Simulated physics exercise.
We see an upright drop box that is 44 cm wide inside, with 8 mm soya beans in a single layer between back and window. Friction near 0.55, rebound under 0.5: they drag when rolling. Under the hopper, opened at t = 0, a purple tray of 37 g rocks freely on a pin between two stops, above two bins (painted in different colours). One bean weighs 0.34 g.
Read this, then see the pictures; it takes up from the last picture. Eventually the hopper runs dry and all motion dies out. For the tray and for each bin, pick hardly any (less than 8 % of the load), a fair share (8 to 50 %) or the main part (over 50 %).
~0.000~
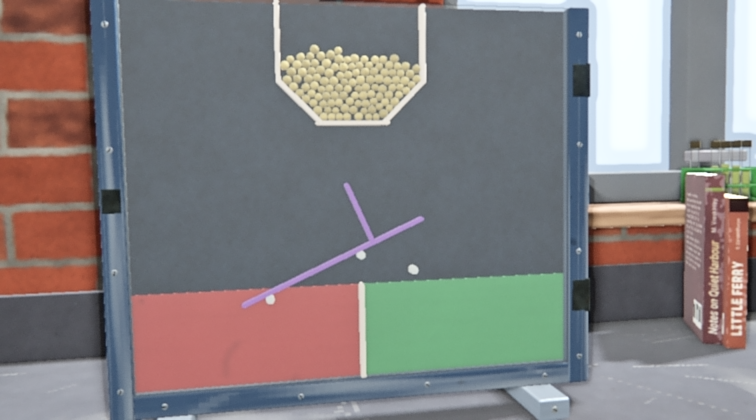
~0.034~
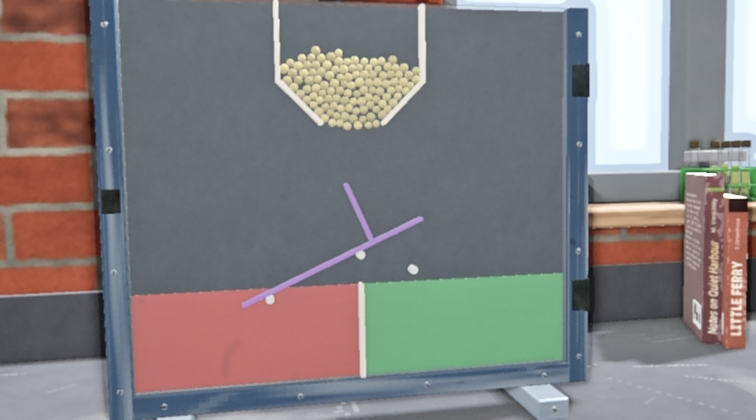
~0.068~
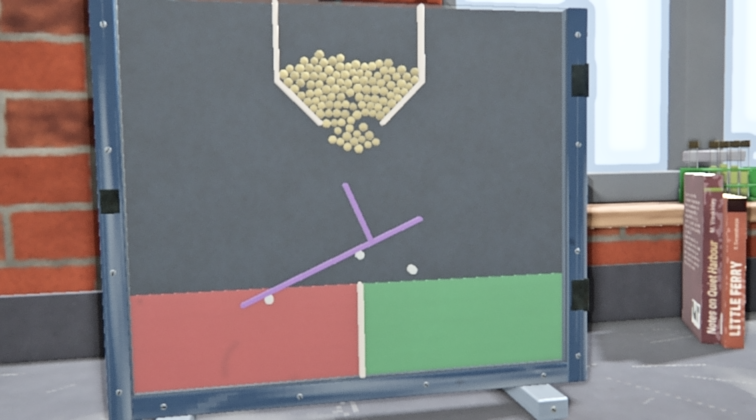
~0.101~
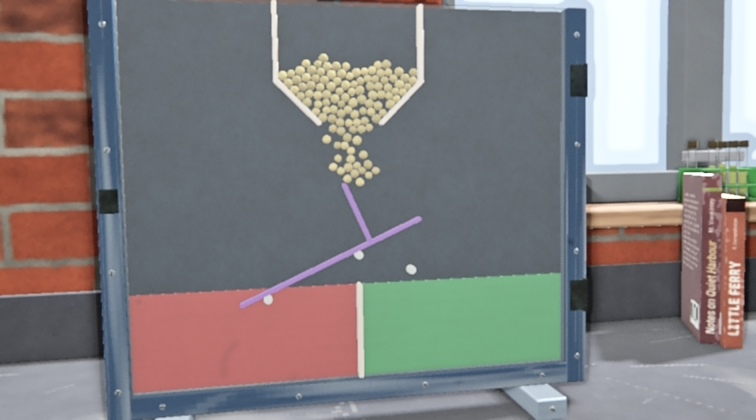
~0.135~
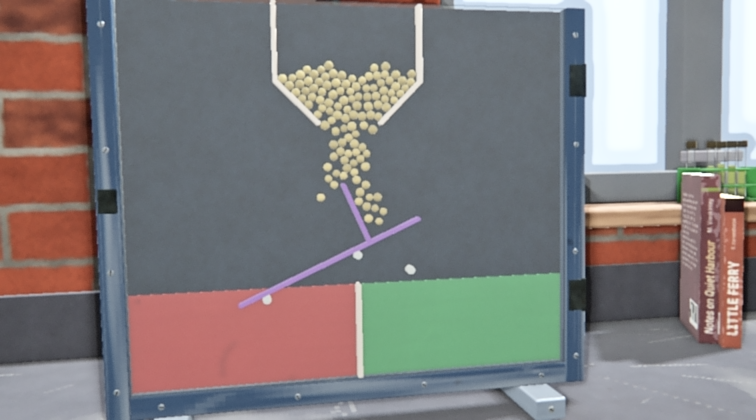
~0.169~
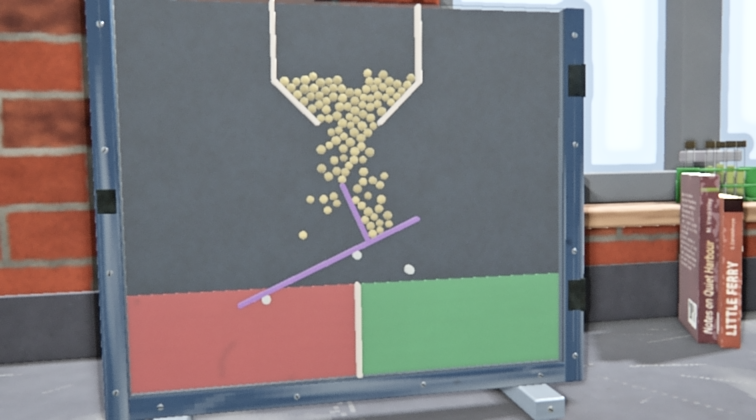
Red bin - a fair share, green bin - a fair share, tray - a fair share.
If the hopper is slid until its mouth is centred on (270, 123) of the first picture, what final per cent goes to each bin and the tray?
Final per cent - red bin: 100, green bin: 0, tray: 0.
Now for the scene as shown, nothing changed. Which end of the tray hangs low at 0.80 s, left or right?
Left.
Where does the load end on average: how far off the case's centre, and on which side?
The average place ends up near 2 cm to the left of the middle.
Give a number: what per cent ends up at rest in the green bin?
I'd put it at close to 25 per cent.
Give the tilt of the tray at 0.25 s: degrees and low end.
Tilt: About 25 degrees; low end: Left.
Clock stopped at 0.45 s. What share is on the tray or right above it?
Around 65 per cent of the load.
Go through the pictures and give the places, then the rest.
The first frame shows gate shut, about 110 beans in the hopper; its mouth (321, 123) to (384, 123); tray left end down 24°; its ends (244, 305) and (421, 219), top of its upright wall (346, 185); pivot (361, 255); stops (270, 299) and (414, 270); no lips; red bin (250, 338), green bin (466, 324).
In the second frame, 5 out; bottom bean (347, 126); tray left end down 24°.
In the third frame, 16 out; bottom bean (359, 149); tray left end down 24°.
In the fourth frame, 26 out; bottom bean (360, 182); tray left end down 24°.
In the fifth frame, 40 out; bottom bean (379, 221); tray left end down 24°.
In the sixth frame, 54 out; bottom bean (373, 234); tray left end down 24°; its ends (240, 306) and (417, 219), top of its upright wall (342, 185).
By 0.25 s 75 % have left the hopper; tray left end down 24°; on or over it 70 %, past it to the left 0 %, to the right 0 %.
By 0.45 s 100 % have left the hopper; tray left end down 24°; on or over it 65 %, past it to the left 15 %, to the right 20 %.
By 0.80 s 100 % have left the hopper; tray left end down 24°; on or over it 40 %, past it to the left 35 %, to the right 25 %.
In the end, by 1.7 s, red bin 35 %, green bin 25 %, tray 35 %; tray left end down 24°.
